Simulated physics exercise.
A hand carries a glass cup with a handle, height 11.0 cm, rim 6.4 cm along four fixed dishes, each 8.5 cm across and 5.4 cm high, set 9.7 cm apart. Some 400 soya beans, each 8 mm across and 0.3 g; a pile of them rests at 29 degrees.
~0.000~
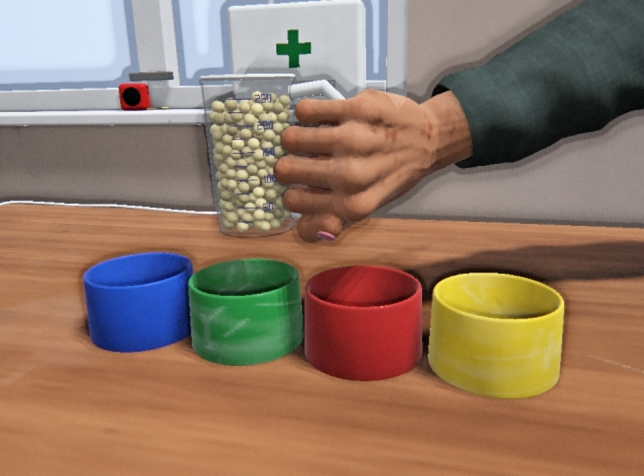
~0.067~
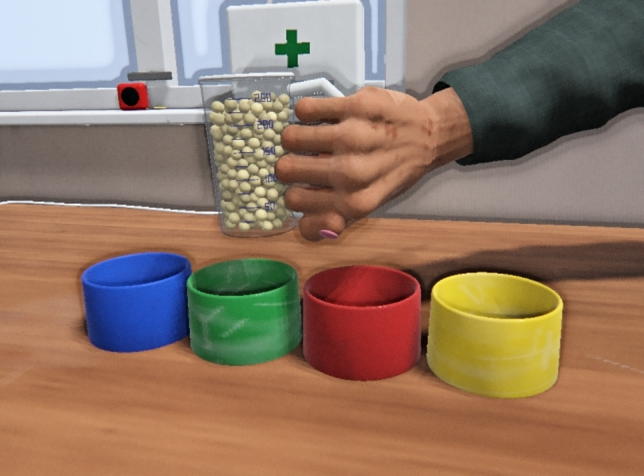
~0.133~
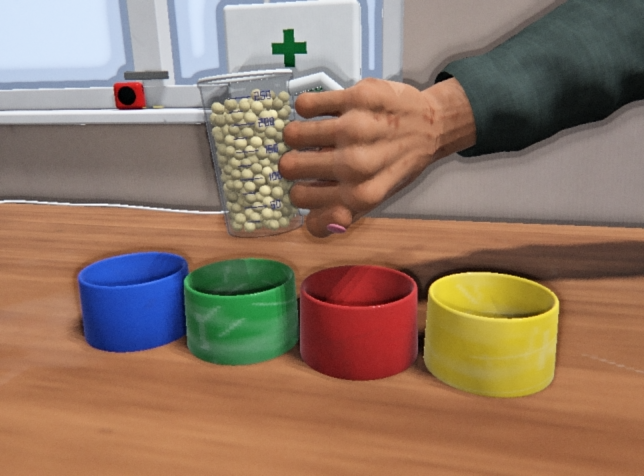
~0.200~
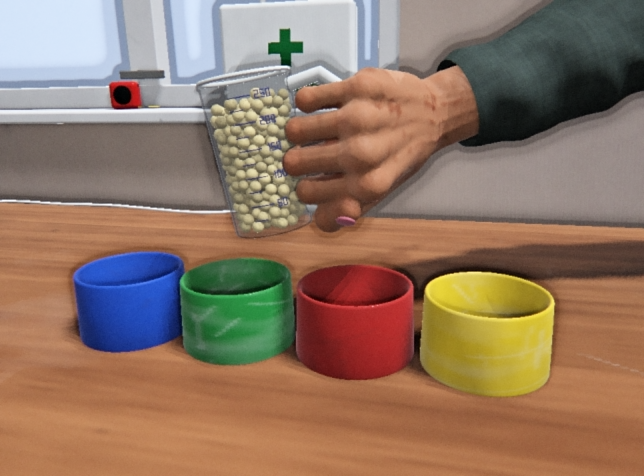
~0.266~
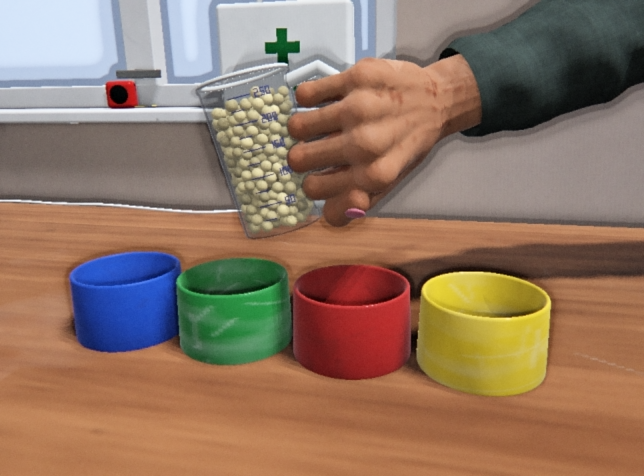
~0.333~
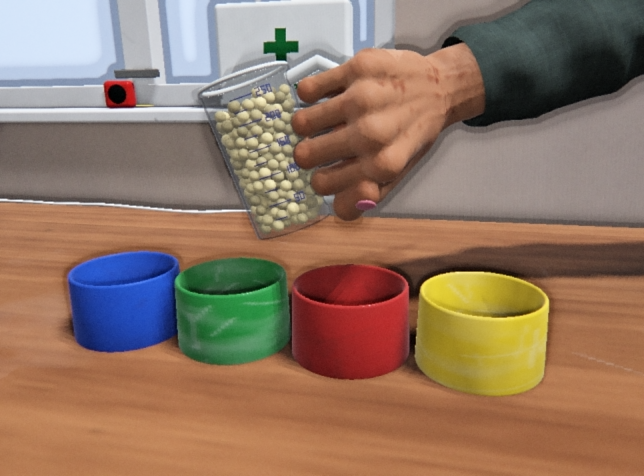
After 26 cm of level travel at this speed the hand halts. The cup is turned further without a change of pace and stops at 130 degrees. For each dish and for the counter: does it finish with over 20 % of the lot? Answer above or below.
Red above, blue below, green below, yellow below, counter below.
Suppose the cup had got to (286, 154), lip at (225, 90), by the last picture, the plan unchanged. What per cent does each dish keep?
Red 0; blue 0; green 0; yellow 100.
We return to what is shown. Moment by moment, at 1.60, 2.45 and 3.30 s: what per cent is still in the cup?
In turn: 85, 0, 0.
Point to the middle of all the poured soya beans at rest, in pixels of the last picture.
Near (352, 316).
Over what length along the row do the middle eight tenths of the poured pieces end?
Some 6 cm.
After 1.60 s, tilt 103 degrees; cup holds 85 %, red 10 %.
Then, at 2.45 s, tilt 130 degrees; cup holds 0 %, red 90 %.
Then, at 3.30 s, tilt 130 degrees; cup holds 0 %, red 90 %.
By 3.6 s all is still; red 90 %, blue 0 %, green 0 %, yellow 0 %, counter 5 %.
